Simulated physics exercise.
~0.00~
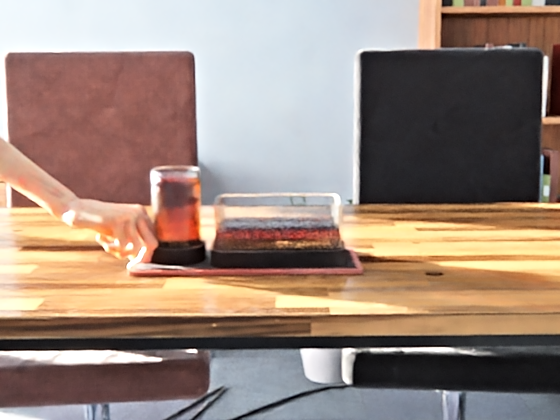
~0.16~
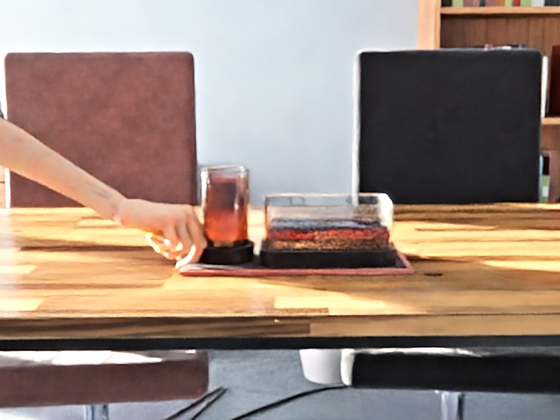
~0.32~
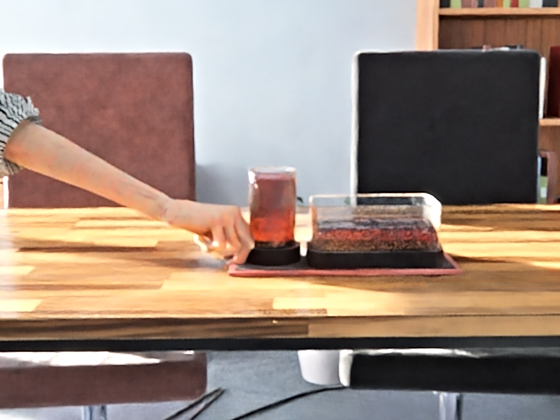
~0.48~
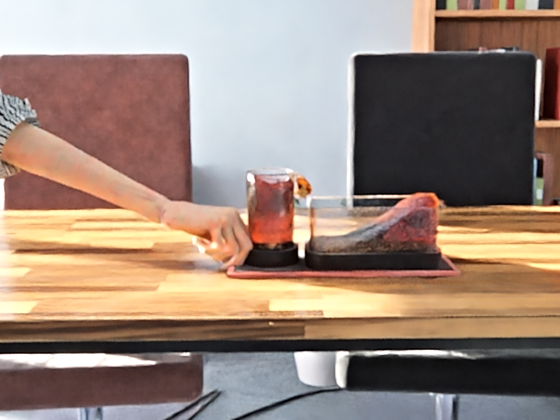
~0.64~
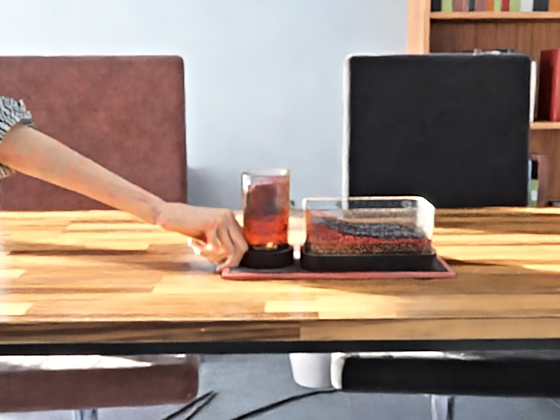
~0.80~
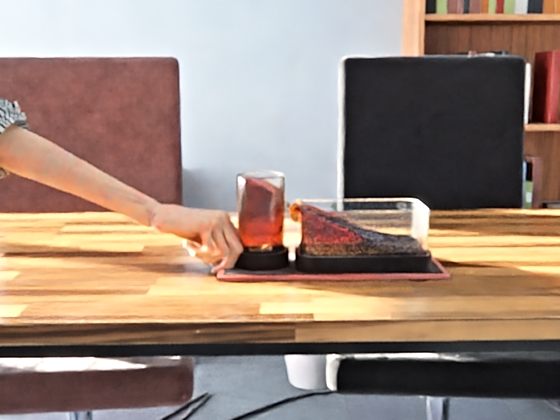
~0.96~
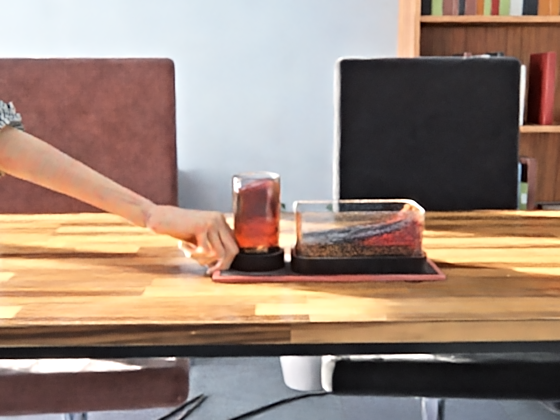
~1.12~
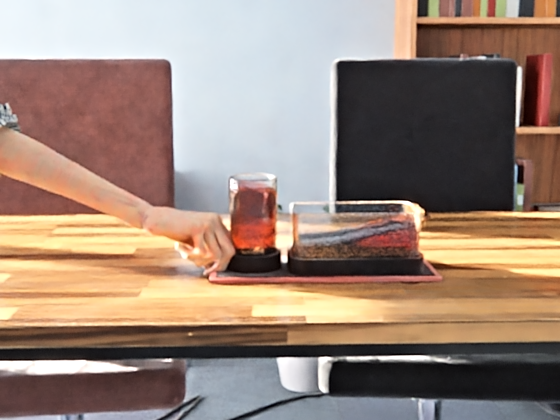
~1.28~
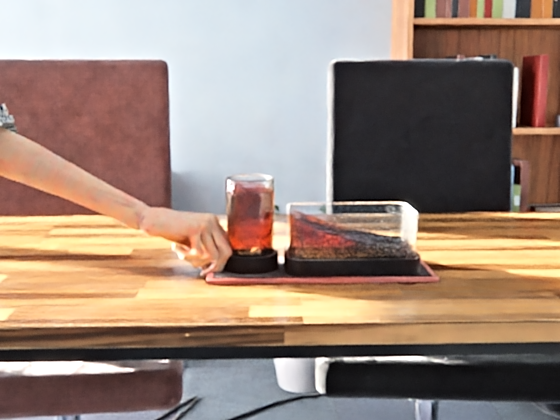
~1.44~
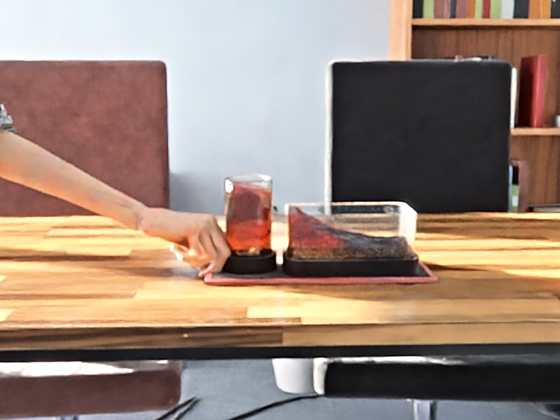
A reddish tray carrying a slim glass and an oblong clear tub, both holding dark reddish tea, glides to the right across a wooden table, guided by a hand reaching in from the left. The tray then stops abruptly. The tea in the tub surges up against its right side, and a little spills over the slim glass's right rim. The liquid swings back to the left, then keeps rocking from side to side in the tub while the glass sloshes more gently. At the end the tray sits still, the hand beside it, the tub's tea still tilted higher on the left.
